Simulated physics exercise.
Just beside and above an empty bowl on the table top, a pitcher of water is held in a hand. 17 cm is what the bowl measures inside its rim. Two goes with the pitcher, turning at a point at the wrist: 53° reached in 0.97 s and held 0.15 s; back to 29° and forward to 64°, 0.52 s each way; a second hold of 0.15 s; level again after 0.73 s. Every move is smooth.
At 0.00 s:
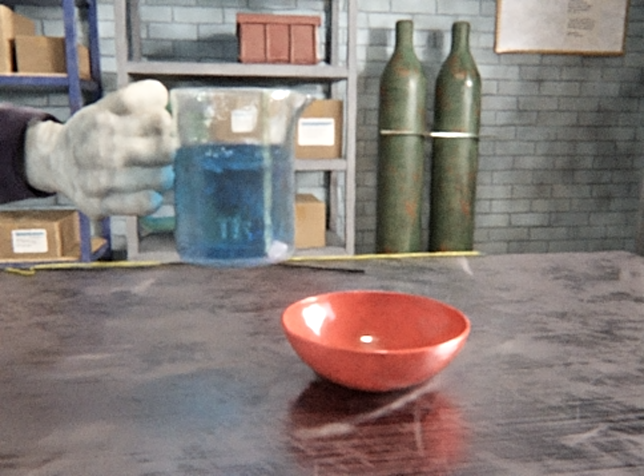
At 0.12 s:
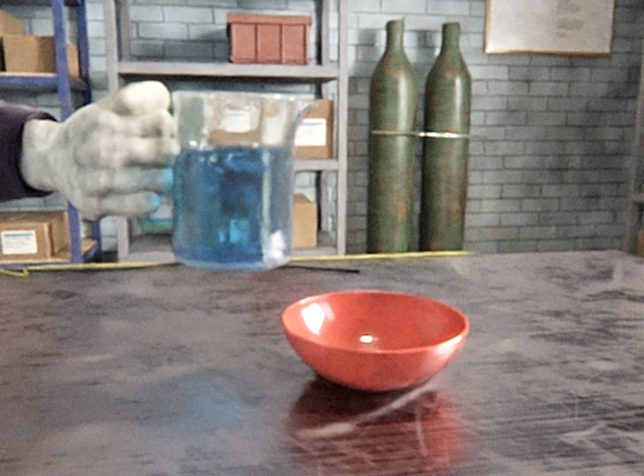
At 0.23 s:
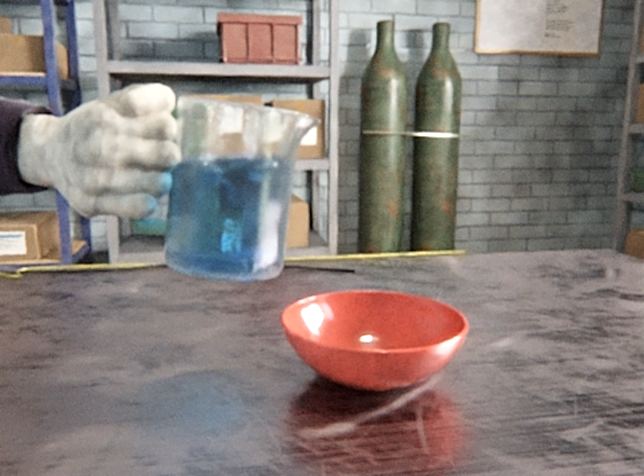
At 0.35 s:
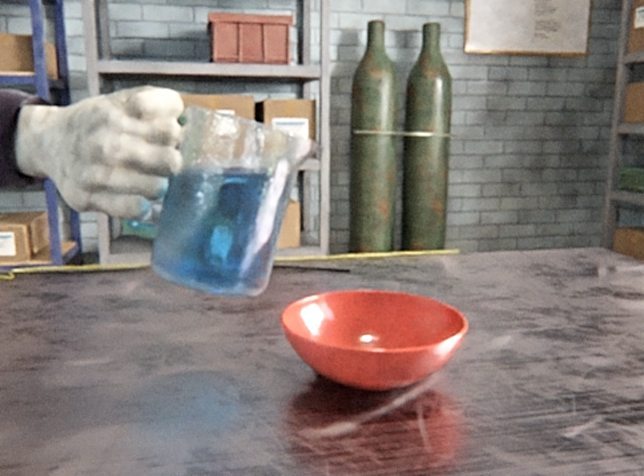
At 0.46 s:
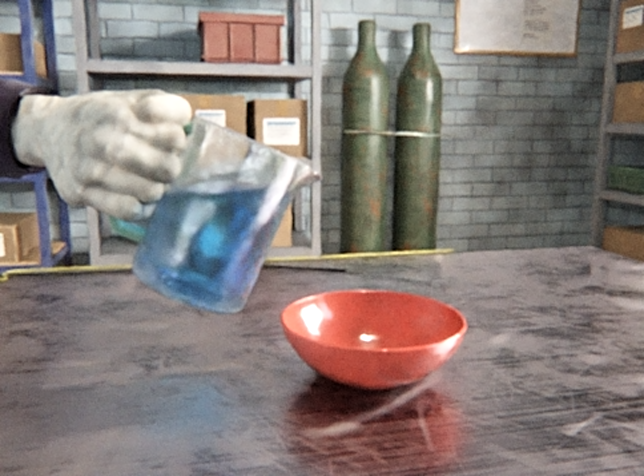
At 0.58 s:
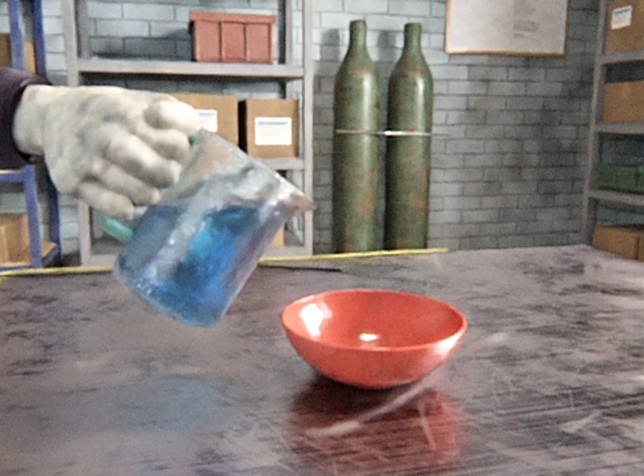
A pale-gloved hand at the left holds a clear pitcher of blue liquid above a dark, scuffed table, seen from just over the tabletop in a storeroom. A glossy red bowl sits right of the pitcher, with shelves of boxes, two green cylinders and a grey brick wall behind. The pitcher tilts smoothly rightward, slowly then further, its liquid slanting inside, while the background slides left as the camera shifts.
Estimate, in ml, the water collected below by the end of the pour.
I would say close to 215 ml.
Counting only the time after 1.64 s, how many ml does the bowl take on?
Close to 130 ml.
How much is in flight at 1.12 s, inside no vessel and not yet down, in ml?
Estimate: Some 25 ml.
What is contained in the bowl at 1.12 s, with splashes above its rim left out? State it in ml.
Contents at that moment: Approx. 40 ml.
By 1.12 s the tilt is 53° and the bowl has 45 ml, the pitcher 620 ml, and 0 ml is on the table top.
By 1.64 s the tilt is 29° and the bowl has 85 ml, the pitcher 590 ml, and 10 ml is on the table top.
By 2.31 s the tilt is 64° and the bowl has 140 ml, the pitcher 515 ml, and 15 ml is on the table top.
By 2.83 s the tilt is 12° and the bowl has 215 ml, the pitcher 460 ml, and 15 ml is on the table top.
At rest the bowl has 215 ml, the pitcher 460 ml, and 15 ml is on the table top.
